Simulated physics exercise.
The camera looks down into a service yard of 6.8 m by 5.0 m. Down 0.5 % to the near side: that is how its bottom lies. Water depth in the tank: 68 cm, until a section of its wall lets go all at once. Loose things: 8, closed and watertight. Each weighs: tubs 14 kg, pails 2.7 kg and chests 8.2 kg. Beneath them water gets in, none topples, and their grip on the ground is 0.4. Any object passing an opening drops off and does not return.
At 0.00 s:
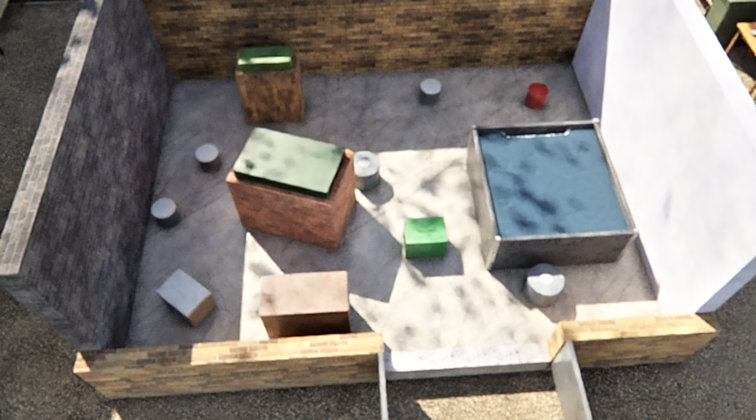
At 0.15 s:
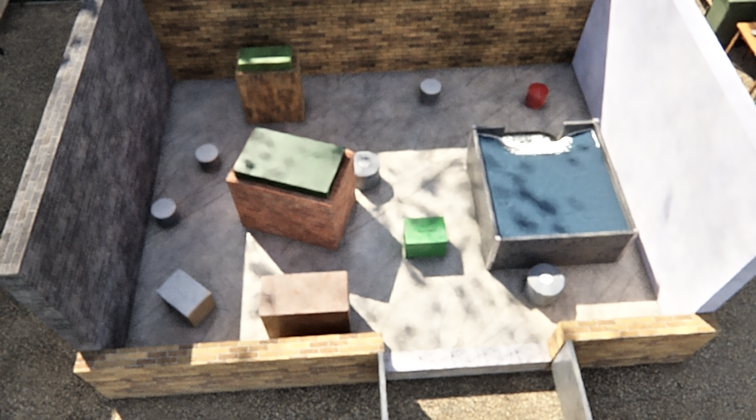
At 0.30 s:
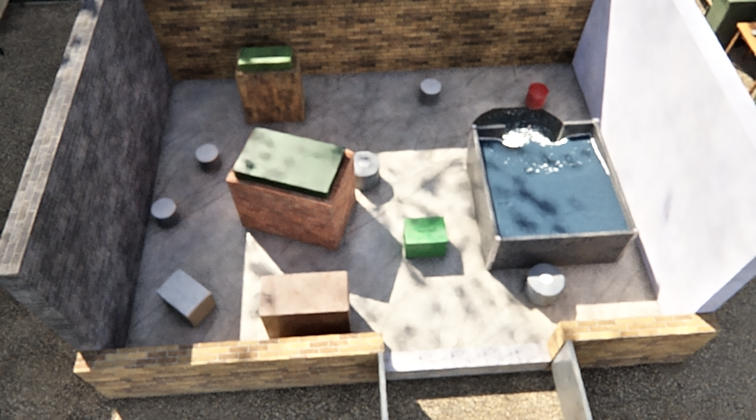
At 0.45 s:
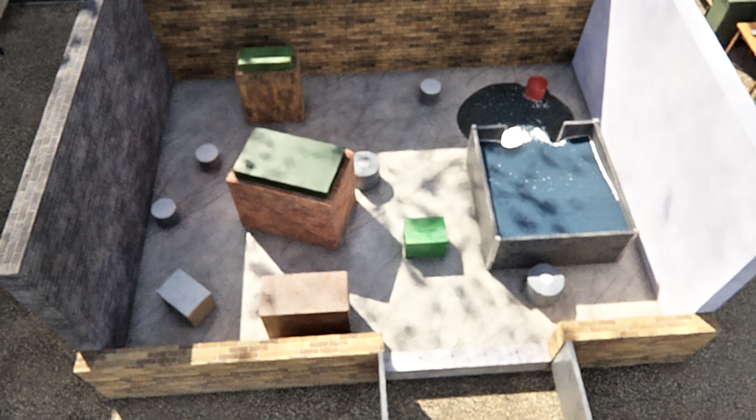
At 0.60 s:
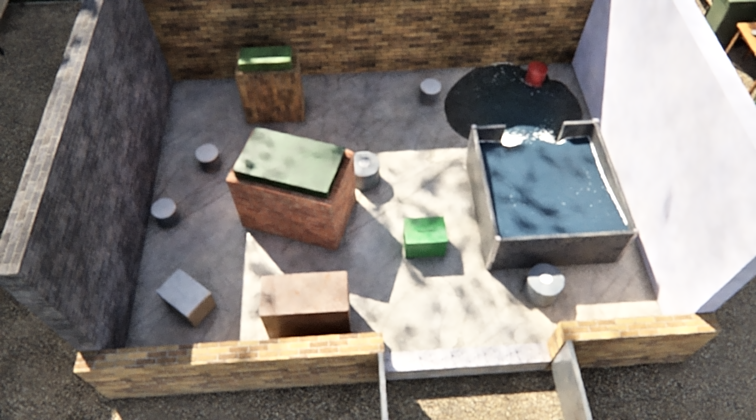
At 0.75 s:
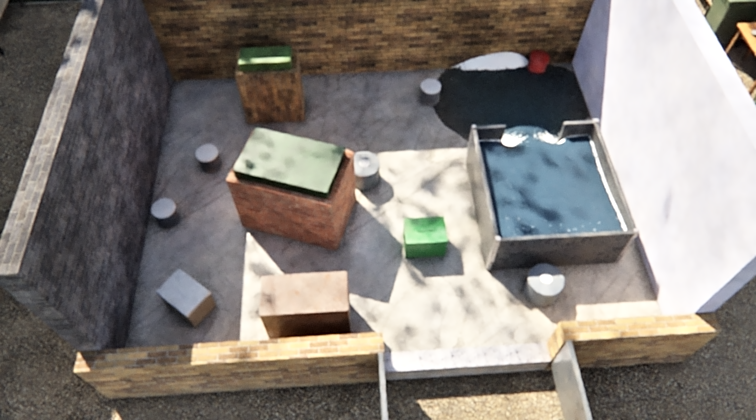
A walled yard with brick and pale walls and an opening in the near side is seen from above by a still camera. A large open tank of dark water stands at right, with a green chest near the centre, brown and reddish boxes to the left, grey pails scattered about, and a red pail behind the tank. Water pours through a gap in the tank's far wall, spreads toward the back wall, and pushes the red pail a short way backward.
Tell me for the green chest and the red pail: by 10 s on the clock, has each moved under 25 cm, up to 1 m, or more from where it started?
The green chest hardly moved, the red pail moved a long way.
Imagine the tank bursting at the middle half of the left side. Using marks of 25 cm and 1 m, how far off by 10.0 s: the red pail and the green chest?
Then the red pail shifts slightly and the green chest goes a great distance.
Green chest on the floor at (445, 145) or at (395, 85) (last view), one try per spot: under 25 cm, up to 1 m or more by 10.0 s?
Nearly still; swept far.
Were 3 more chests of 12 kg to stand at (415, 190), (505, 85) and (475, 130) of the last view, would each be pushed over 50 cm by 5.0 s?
In sequence: Stays within; goes beyond; goes beyond.
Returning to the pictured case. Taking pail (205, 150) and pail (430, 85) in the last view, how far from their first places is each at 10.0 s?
Lab note - net shifts in turn: 300 cm; 500 cm.
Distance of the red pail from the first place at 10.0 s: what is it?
Roughly 450 centimetres.
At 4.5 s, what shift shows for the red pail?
It has shifted about 150 cm.
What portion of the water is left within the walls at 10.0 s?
Roughly 98 percent.
After 2.0 s the green chest is near (425, 230), 0.0 m from its start, aground; the red pail is near (567, 62), 0.5 m from its start, afloat; 0 of 8 are out; 2 afloat.
After 4.5 s the green chest is near (425, 230), 0.0 m from its start, aground; the red pail is near (607, 155), 1.6 m from its start, afloat; 0 of 8 are out; 3 afloat.
After 7.0 s the green chest is near (425, 230), 0.0 m from its start, aground; the red pail is near (603, 312), 3.8 m from its start, afloat; 0 of 8 are out; 5 afloat.
After 10.0 s the green chest is near (431, 228), 0.1 m from its start, aground; the red pail is near (458, 353), 4.6 m from its start, afloat; 0 of 8 are out; 5 afloat.
